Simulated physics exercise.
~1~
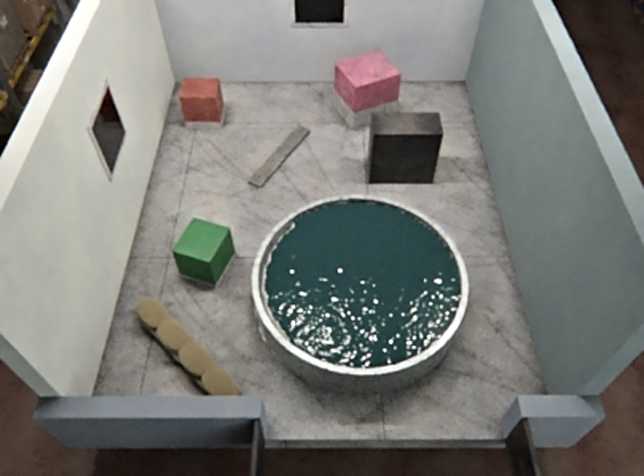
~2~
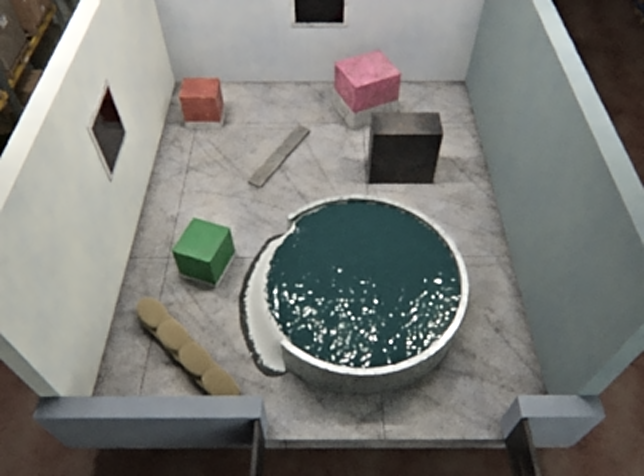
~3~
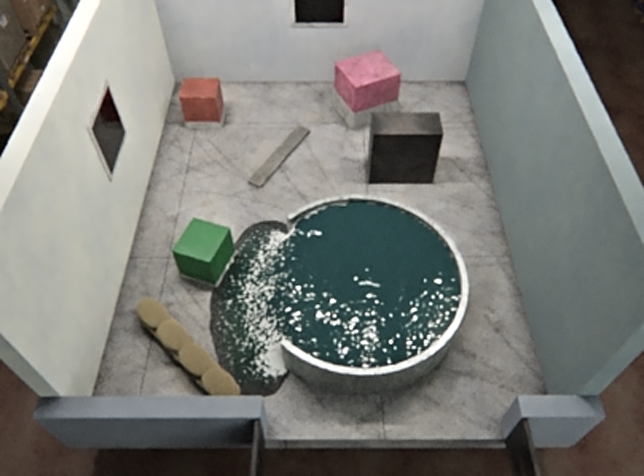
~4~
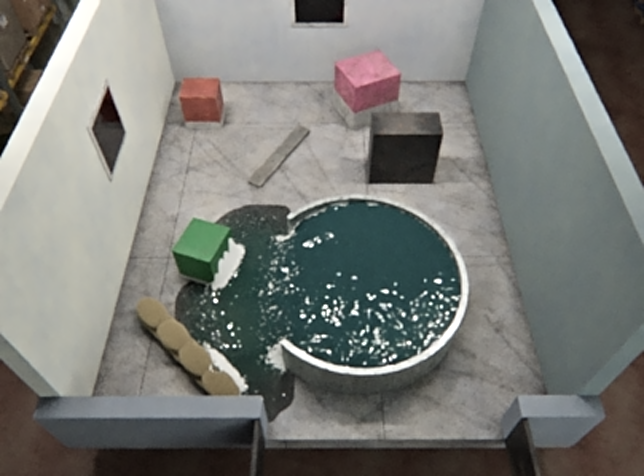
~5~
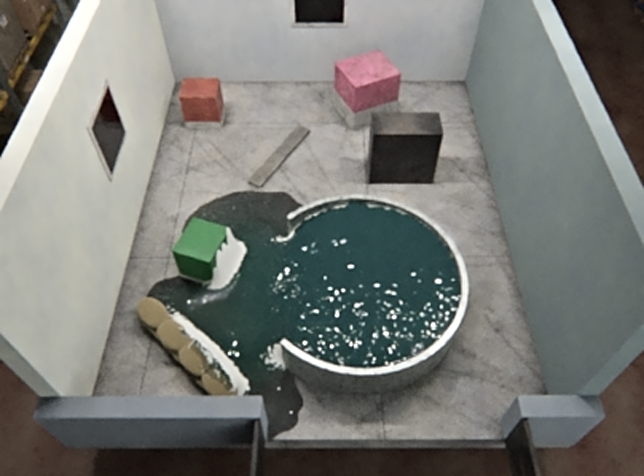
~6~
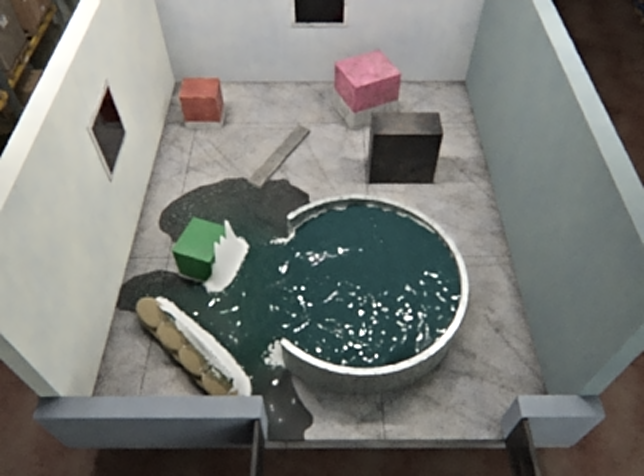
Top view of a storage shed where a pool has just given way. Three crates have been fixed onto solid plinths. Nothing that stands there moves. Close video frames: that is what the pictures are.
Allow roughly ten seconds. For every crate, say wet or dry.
At the end, the red crate gets caught by the water; the pink crate doesn't get caught by the water; the green crate gets caught by the water.
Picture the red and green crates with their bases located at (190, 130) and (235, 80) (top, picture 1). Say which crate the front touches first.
Answer: The red crate.
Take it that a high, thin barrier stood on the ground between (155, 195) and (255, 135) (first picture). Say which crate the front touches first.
The one in green is first.
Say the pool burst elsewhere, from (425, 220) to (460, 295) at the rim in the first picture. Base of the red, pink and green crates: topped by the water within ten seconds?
Crate by crate: Red - left alone; pink - left alone; green - hit.
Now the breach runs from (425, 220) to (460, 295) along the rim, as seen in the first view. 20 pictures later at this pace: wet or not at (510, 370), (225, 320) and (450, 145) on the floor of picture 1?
Sodden, then spared, then sodden.
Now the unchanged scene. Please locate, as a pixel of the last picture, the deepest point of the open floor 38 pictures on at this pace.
Roughly (342, 86).
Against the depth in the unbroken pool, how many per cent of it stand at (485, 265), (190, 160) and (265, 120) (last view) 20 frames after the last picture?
Respectively near 0, 20 and 10 per cent.
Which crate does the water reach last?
I'd pick the pink one.
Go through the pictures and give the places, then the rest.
The first frame shows still water in the round tank at (359, 277).
In the second frame, the front is at (278, 372), out from the gap at (261, 293).
In the third frame, the front is at (274, 226), out from the gap at (261, 294).
In the fourth frame, the front is at a hidden place, out from the gap at (261, 295).
In the fifth frame, the front is at (238, 197), out from the gap at (261, 295).
In the sixth frame, the front is at (190, 197), out from the gap at (262, 295).
A moment on, water covers 30 % of the floor; the red crate not reached, the pink crate not reached, the green crate water round its plinth.
Next, water covers 45 % of the floor; the red crate water round its plinth, the pink crate not reached, the green crate water round its plinth.
Then, water covers 60 % of the floor; the red crate water round its plinth, the pink crate water round its plinth, the green crate water round its plinth.
Later, water covers 75 % of the floor; the red crate water round its plinth, the pink crate water round its plinth, the green crate water round its plinth.
In the end, water covers 95 % of the floor; the red crate was topped, the pink crate stayed above the water, the green crate was topped.
